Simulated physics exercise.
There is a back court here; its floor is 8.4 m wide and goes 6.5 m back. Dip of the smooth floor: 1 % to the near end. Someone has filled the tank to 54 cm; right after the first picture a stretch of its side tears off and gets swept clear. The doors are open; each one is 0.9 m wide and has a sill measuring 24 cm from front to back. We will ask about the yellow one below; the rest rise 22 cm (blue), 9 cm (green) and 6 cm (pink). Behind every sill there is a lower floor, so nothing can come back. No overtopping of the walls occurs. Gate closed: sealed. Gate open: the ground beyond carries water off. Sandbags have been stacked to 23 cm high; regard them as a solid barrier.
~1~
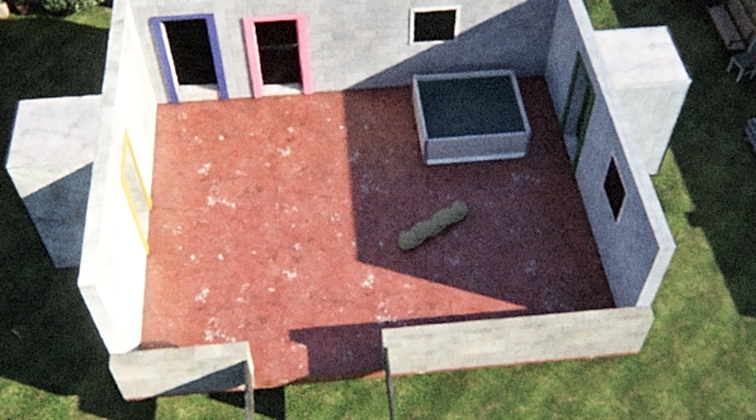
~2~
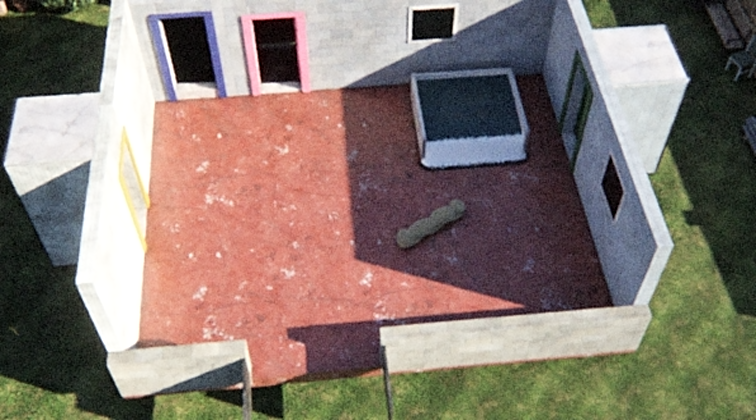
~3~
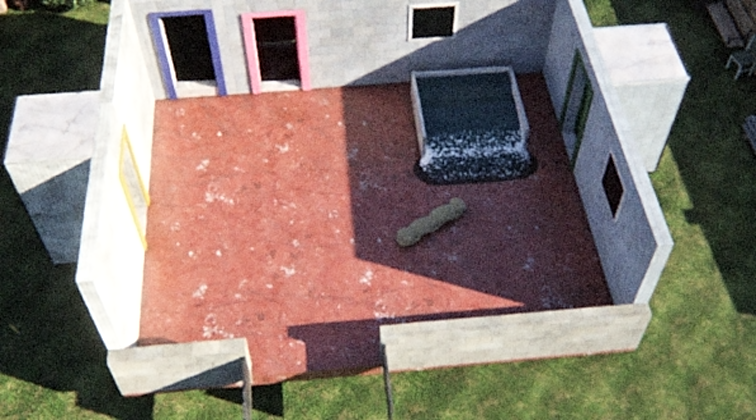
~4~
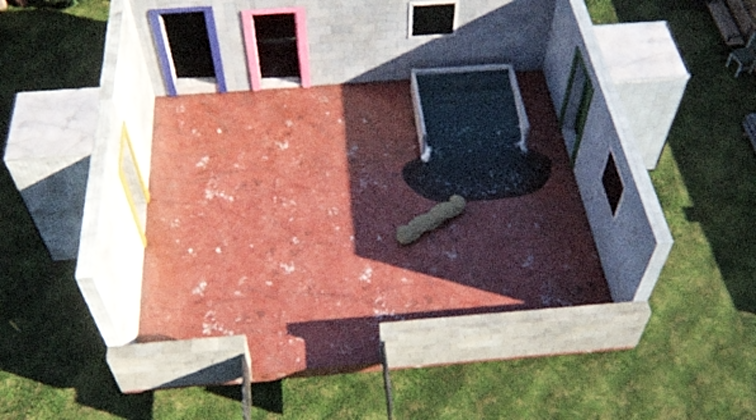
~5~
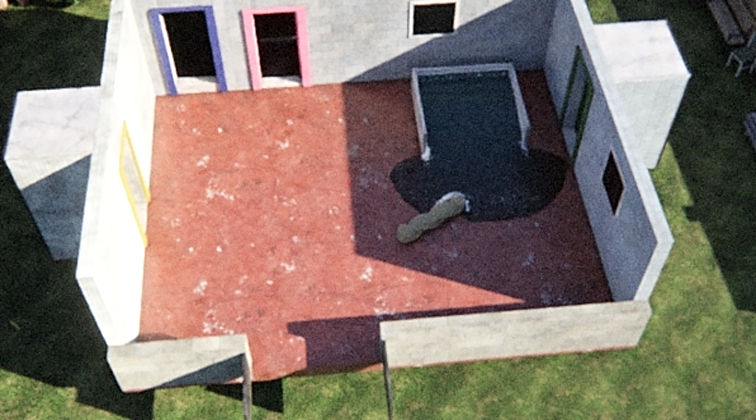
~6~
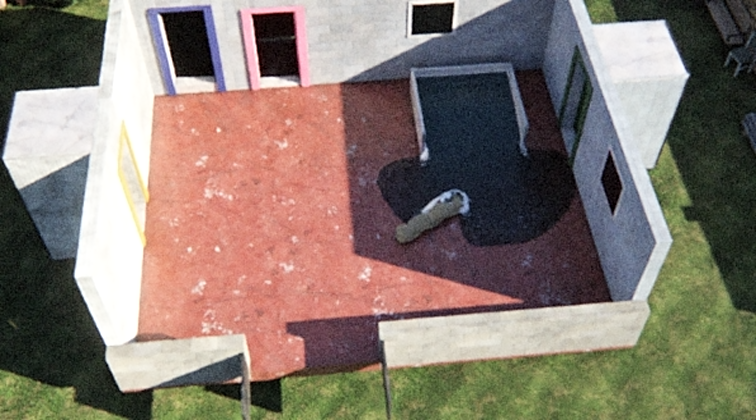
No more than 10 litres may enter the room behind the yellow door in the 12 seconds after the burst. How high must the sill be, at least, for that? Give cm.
About 6.5 cm.
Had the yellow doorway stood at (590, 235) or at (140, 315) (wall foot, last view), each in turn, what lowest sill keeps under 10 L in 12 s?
In turn: About 10.0 cm, about 8.5 cm.
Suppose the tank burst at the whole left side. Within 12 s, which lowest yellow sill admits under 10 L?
In that case you'd want it roughly 11.5 cm high.
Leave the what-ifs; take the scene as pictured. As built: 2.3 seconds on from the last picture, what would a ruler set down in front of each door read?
Lab note, depth in cm: Blue 0; green 1; pink 0; yellow 0.
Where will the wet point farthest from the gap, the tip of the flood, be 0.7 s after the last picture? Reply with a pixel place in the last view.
I'd put the front's tip around (554, 333).
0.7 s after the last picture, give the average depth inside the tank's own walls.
It averages close to 25 centimetres.
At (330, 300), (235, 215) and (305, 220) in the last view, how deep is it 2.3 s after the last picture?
Ordered as asked: 1, 1, 3 cm.
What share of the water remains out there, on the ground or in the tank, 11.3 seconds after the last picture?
About 90 per cent.
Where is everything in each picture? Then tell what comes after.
Still water, 54 cm deep, in the tank at (470, 107); the yellow door at (136, 195) is dry, in the first picture.
The gap is at (474, 148), the front 0.2 m out at (428, 167); the back of the tank holds 54 cm, in the second picture.
The front is at (434, 181), 0.6 m from the gap at (474, 148); 1.3 m2 of floor is wet, 54 cm left at the back, in the third picture.
The gap is at (474, 146), the front 1.2 m out at (450, 199); the back of the tank holds 53 cm, in the fourth picture.
The front is at (495, 218), 1.7 m from the gap at (475, 145); 4.0 m2 of floor is wet, 47 cm left at the back, in the fifth picture.
Water pours out at (473, 145) and has run 2.3 m, to (480, 242); about 6 cm deep outside, 46 cm at the back; 4.8 m in a straight line remain to the yellow door at (133, 187), in the sixth picture.
Then, 0.7 s after the last picture water covers 25 % of the floor, deepest (29 cm) near (465, 200); it has not reached the yellow door.
Then, 2.3 s after the last picture water covers 45 % of the floor, deepest (32 cm) near (604, 329); it has not reached the yellow door.
Then, 11.3 s after the last picture water covers 80 % of the floor, deepest (8 cm) near (135, 369); 5 cm at the yellow door, 10 litres in over its 6 cm sill.
At the yellow door as built, the water peaked near 10 cm, 7.5 s after the last picture.
Run again over the same 12 s with other heights there, 13 litres in over 5.5 cm, 6 litres over 7 cm. The limit of 10 litres is kept from about 6.5 cm up.
